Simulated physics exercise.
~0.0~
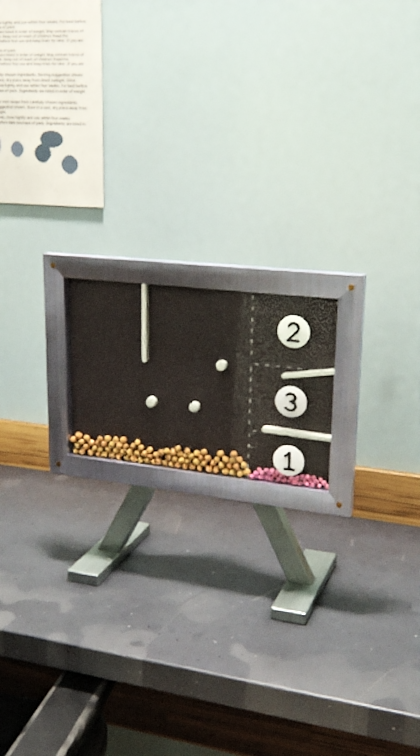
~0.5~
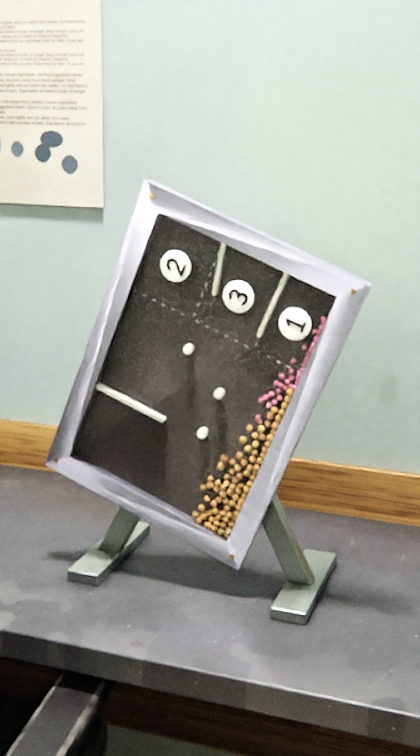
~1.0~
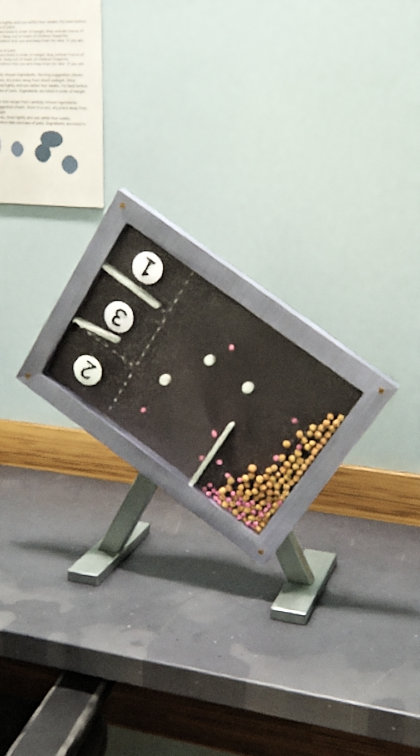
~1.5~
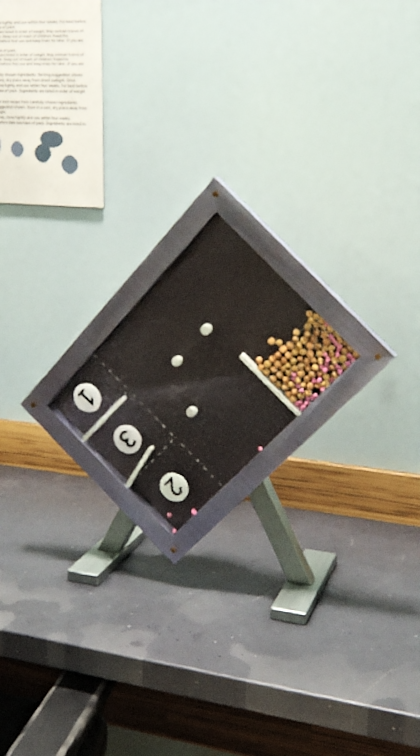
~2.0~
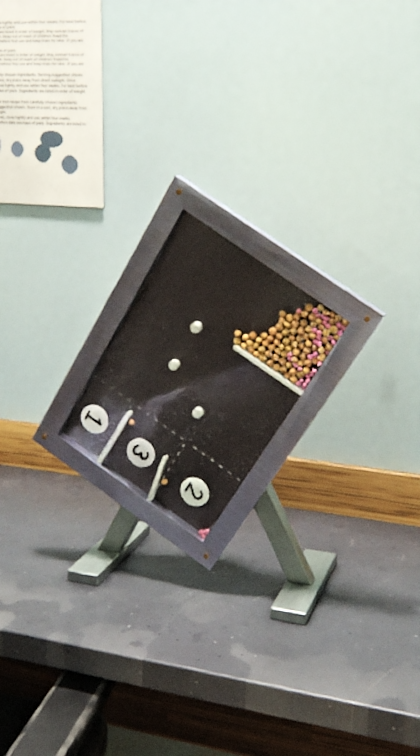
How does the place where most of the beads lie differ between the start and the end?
At the start the beads lie spread along the bottom of the upright case. By the end most of them are heaped on a white bar at the upper right of the tilted case.
